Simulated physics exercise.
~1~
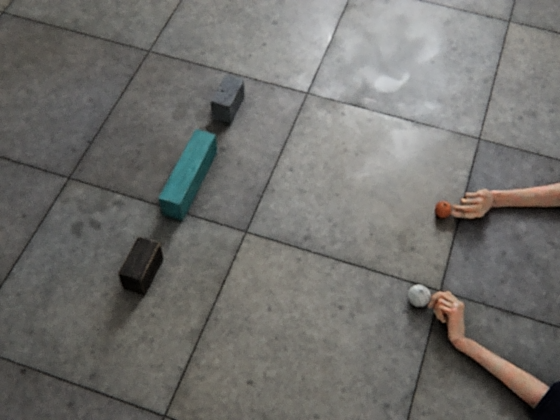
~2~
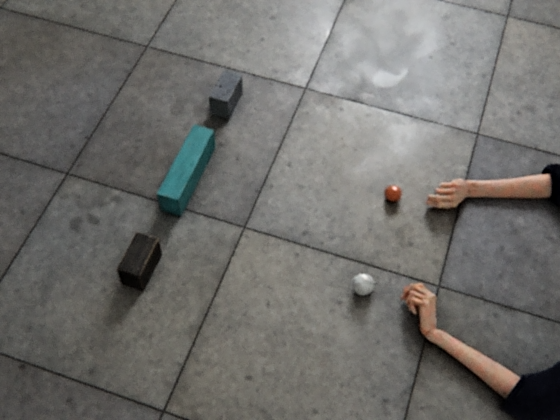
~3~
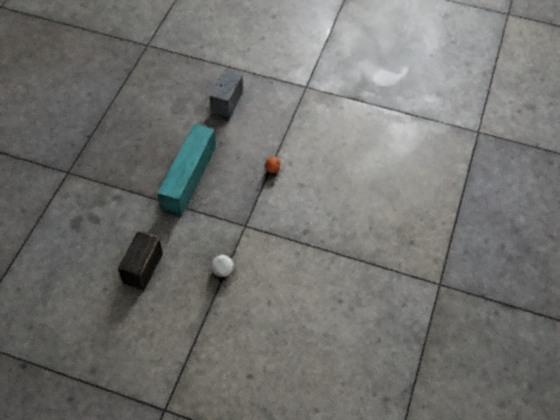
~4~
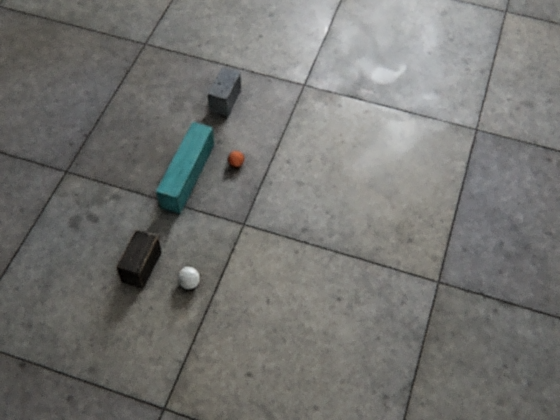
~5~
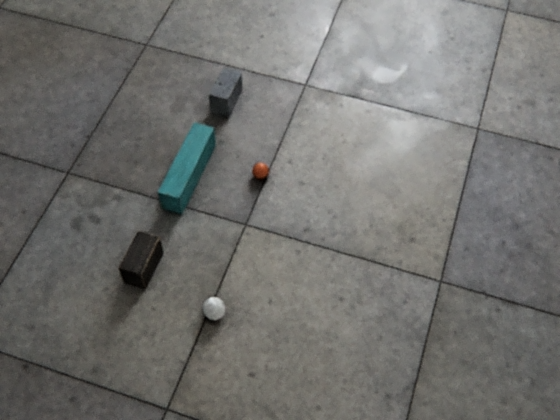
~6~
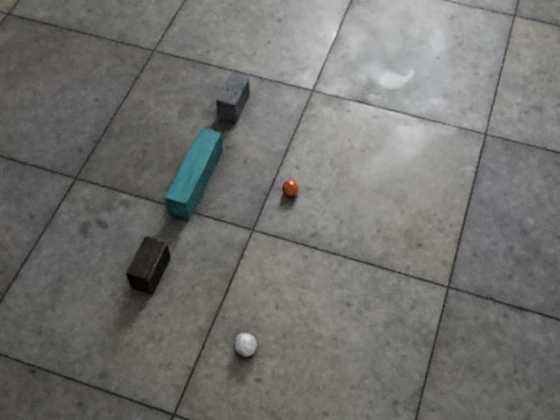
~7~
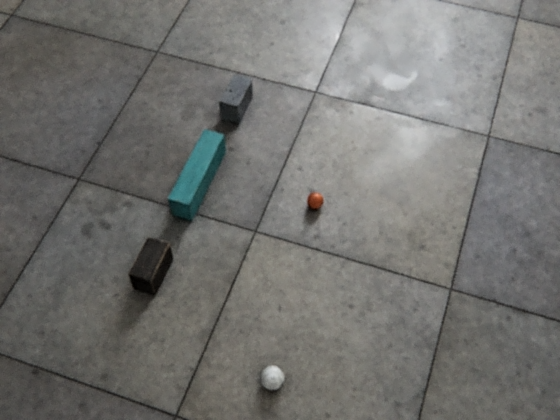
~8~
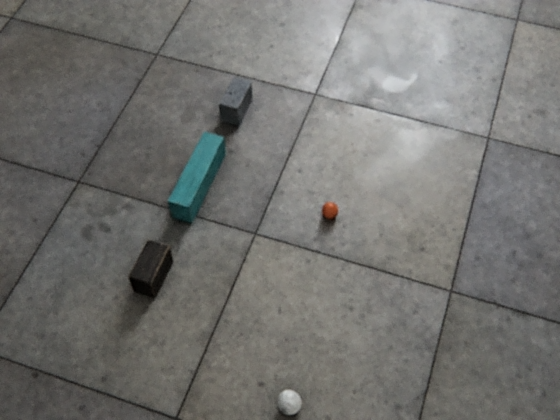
Two small round things, one orange and one white, roll from a pair of hands toward a row of three blocks on a grey tiled floor, seen from above at a slant. A grey block stands at the top of the row, a long turquoise one in the middle and a black one at the bottom, with gaps between them. The hands let go and draw back out of view at the right. Both round things roll left, the orange one to the turquoise block and the white one to the black block. Each bounces off and rolls back right and downward, ending well clear of the unmoved blocks, the white one near the bottom edge.
